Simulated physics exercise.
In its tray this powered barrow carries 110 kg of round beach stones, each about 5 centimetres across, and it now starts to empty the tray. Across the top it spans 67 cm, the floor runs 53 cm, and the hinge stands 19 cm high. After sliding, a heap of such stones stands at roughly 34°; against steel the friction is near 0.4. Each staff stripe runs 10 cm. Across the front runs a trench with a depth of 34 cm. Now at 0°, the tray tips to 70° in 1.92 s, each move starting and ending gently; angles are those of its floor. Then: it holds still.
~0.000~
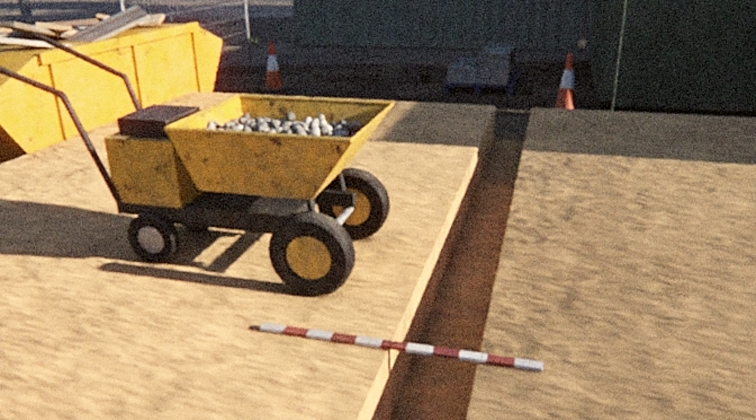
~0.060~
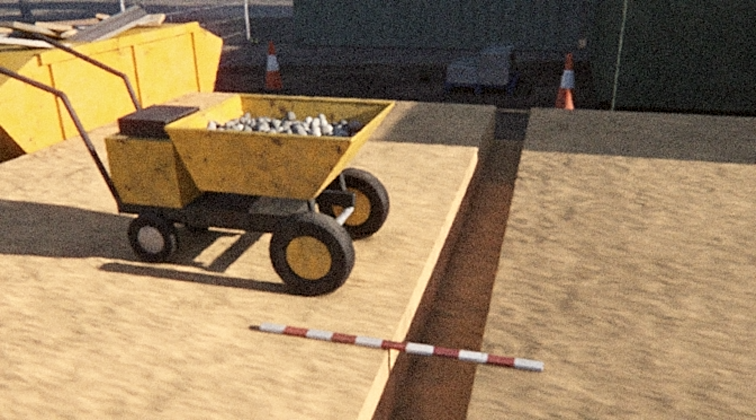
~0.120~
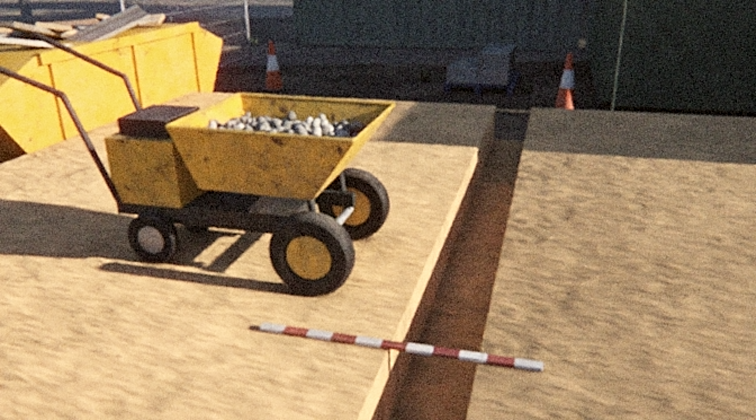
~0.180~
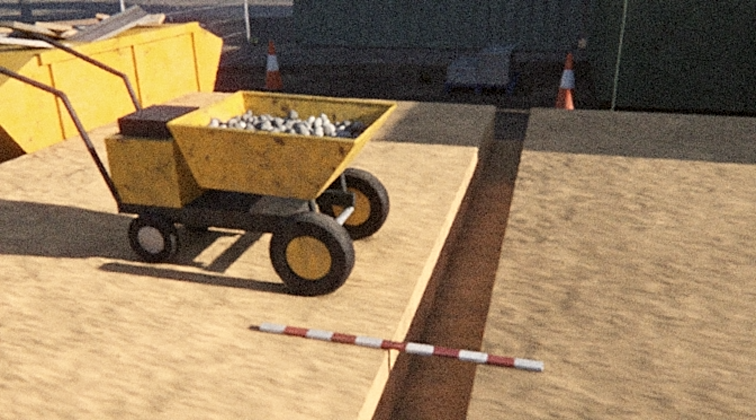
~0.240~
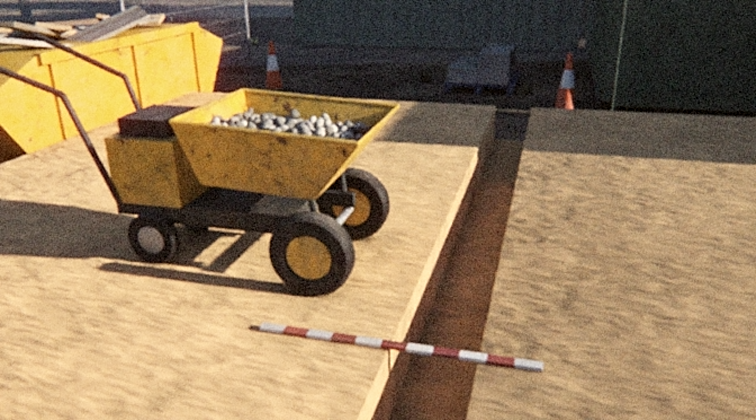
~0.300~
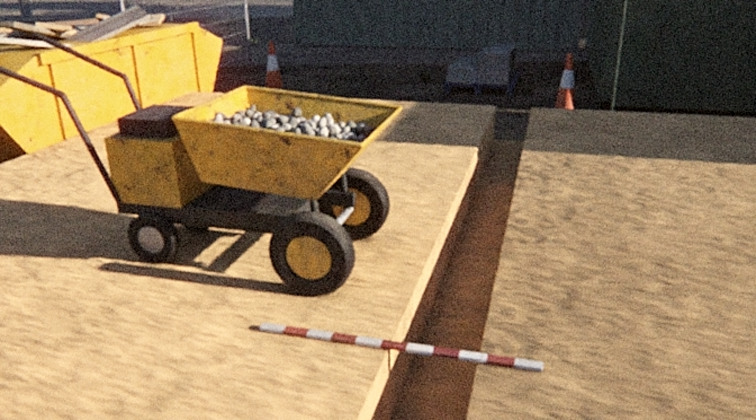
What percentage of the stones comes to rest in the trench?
About 67 per cent.
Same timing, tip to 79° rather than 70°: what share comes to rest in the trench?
I'd guess some 75 in a hundred.
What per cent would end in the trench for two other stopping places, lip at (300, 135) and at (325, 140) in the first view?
First spot about 100, second spot about 95 per cent.
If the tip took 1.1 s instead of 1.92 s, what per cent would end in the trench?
Something close to 55 per cent.
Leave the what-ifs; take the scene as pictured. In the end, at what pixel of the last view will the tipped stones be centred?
Somewhere around (477, 323) in the last picture.
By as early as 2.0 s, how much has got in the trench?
I'd put it near 35 per cent.
After 1.4 s the floor is at 59°; 99 % in the tray, 1 % in the trench; the foremost stones are at (466, 231).
After 2.0 s the floor is at 70°; 38 % in the tray, 35 % in the trench, 26 % past the trench; the foremost stones are at (619, 309).
After 2.4 s the floor is at 70°; 16 % in the tray, 51 % in the trench, 34 % past the trench; the foremost stones are at (691, 317).
After 4.3 s the floor is at 70°; 0 % in the tray, 67 % in the trench, 33 % past the trench; the foremost stones are at (709, 314).
